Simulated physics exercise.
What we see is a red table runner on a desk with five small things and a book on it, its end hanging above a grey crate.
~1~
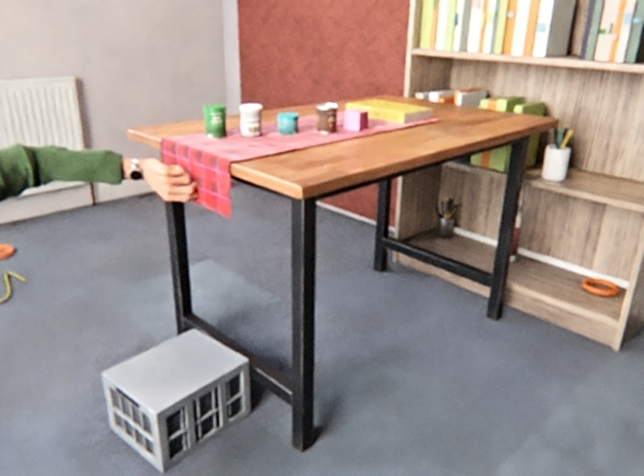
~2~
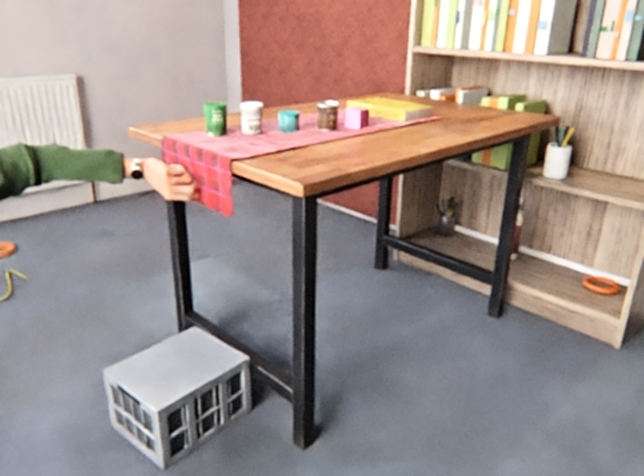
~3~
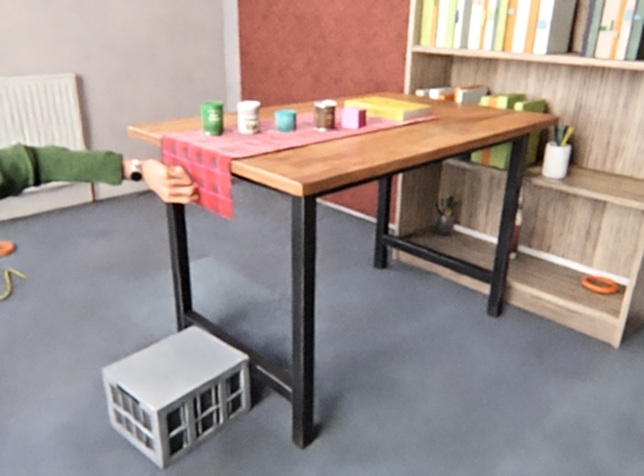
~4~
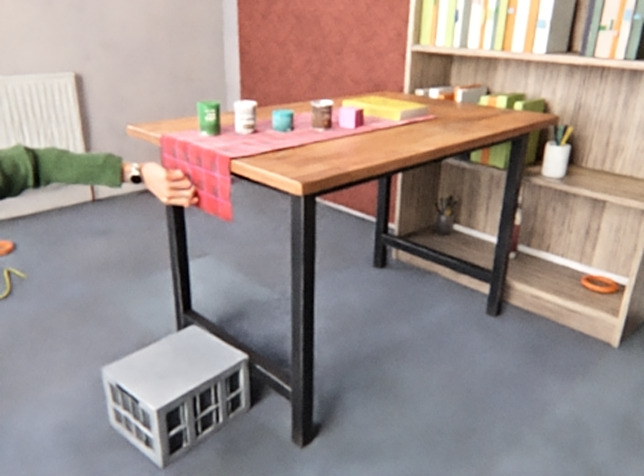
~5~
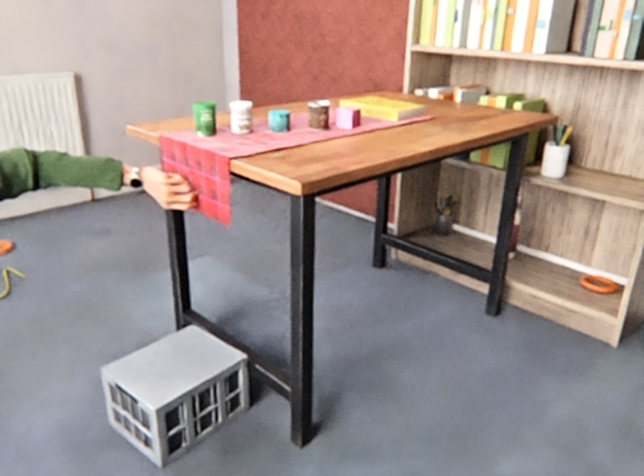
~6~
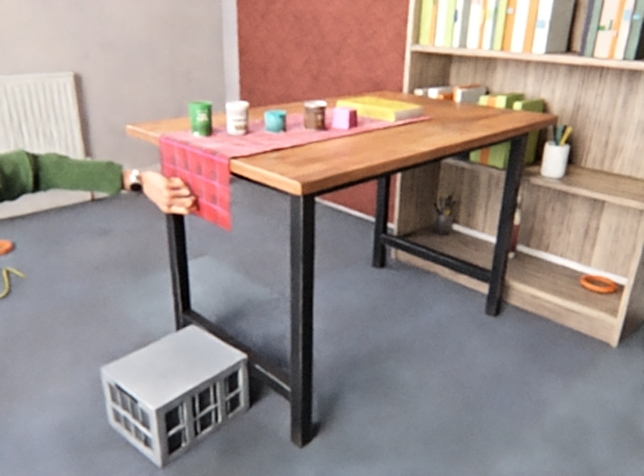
A hand in a green sleeve grips the hanging end of a red cloth runner on a wooden table with black legs, seen from slightly above in a grey-floored room. Green, white, turquoise and brown containers, a pink block and a yellow book line the runner, with a grey crate below and shelves at right. The hand draws the cloth slightly down, and the items shift a little left while the camera stays nearly still.
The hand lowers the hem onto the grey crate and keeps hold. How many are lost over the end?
It carries off four.
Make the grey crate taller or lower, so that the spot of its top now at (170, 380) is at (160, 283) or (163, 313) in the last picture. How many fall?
It would be 1 and 2.
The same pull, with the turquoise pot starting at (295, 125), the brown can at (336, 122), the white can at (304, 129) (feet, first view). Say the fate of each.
The turquoise pot goes over; the brown can keeps its place on top; the white can tumbles off.
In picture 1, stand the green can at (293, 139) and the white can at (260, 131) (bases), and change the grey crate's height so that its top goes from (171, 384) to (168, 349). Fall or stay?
The green can goes over, the white can tumbles off.
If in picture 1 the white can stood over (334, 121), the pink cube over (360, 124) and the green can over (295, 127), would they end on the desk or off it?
The white can stays on, the pink cube keeps its place on top, the green can goes over.
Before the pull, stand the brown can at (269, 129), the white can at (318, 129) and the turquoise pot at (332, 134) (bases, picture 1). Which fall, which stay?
The brown can falls; the white can comes down; the turquoise pot goes over.
Soon after, hem near (199, 304); green can and white can gone.
Then, hem on the crate; green can, white can, turquoise pot and brown can gone.
At rest, hem on the crate; green can, white can, turquoise pot and brown can gone. The answer is four.
